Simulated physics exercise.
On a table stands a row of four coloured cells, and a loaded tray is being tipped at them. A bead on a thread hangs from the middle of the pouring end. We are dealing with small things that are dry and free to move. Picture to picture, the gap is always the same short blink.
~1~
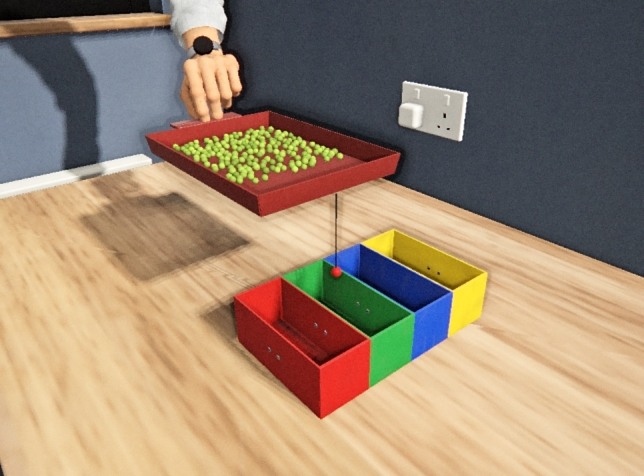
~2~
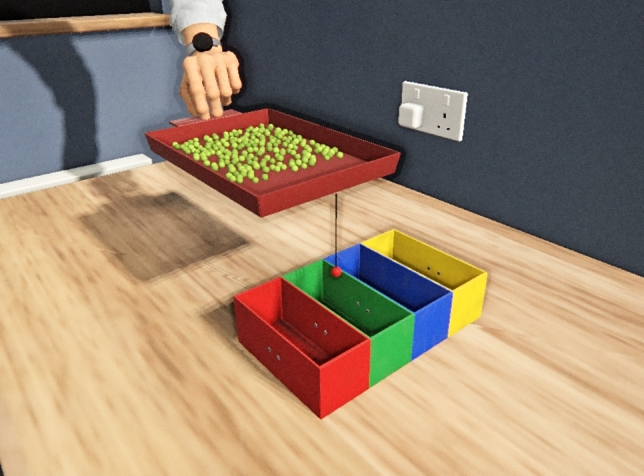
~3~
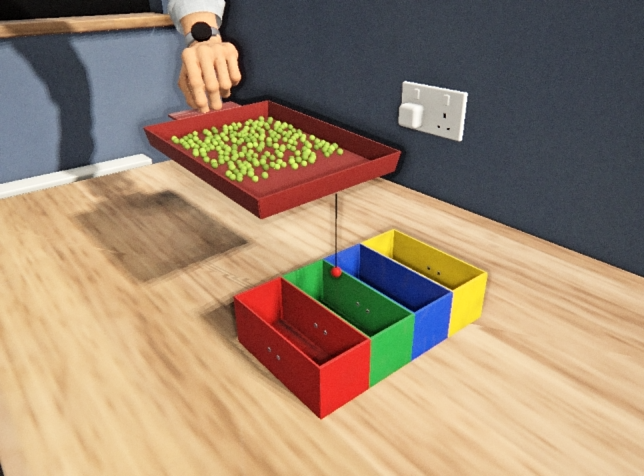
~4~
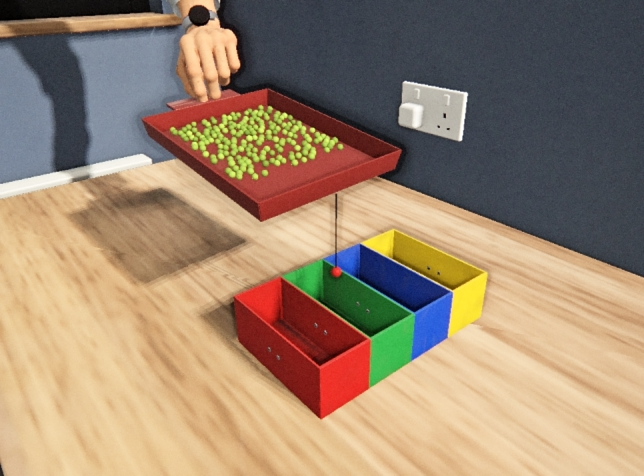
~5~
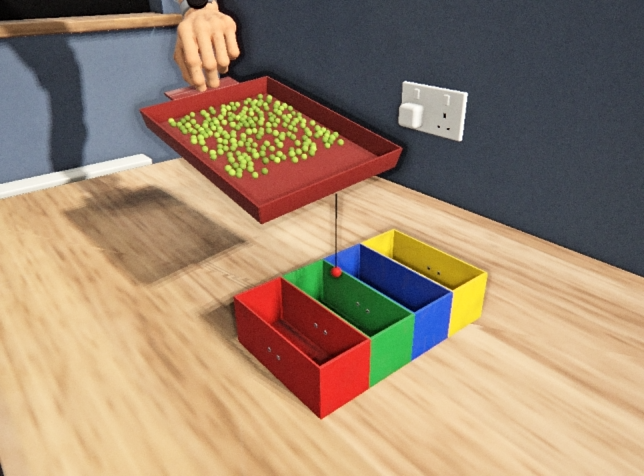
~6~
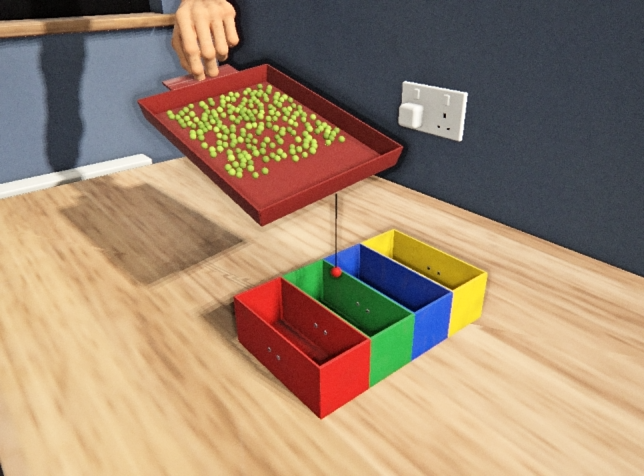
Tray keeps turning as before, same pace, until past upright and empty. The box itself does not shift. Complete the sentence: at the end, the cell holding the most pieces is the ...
... Red cell.
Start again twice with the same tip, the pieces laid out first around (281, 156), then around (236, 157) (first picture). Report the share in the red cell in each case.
Near 80 per cent and near 80 per cent.
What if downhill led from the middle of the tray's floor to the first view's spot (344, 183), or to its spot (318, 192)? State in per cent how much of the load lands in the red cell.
Respectively 0 % and 40 %.
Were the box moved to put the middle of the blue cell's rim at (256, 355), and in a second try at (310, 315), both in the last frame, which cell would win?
First try: The yellow one; second try: The cell in blue.
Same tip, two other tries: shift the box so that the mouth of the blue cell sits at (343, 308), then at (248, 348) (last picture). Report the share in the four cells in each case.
100 %, 100 %.
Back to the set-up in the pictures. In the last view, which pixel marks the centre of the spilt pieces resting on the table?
Centre: Roughly (244, 428).
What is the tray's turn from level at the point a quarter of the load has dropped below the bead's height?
Around 95° at that moment.
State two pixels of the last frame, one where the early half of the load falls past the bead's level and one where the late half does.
I'd place the first part at (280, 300) and the rest at (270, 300).
Soon after the last picture, tray tipped steeply; nearly all on the tray; a stray few in the red cell; a stray few falling or outside the box.
A little later, tray tipped right over; about a third on the tray; about half in the red cell; about a quarter falling or outside the box.
Later still, tray tipped past a quarter turn; most in the red cell; a small part falling or outside the box.
At rest, tray tipped past a quarter turn; most in the red cell; none in the green cell; none in the blue cell; none in the yellow cell; a small part outside the box.
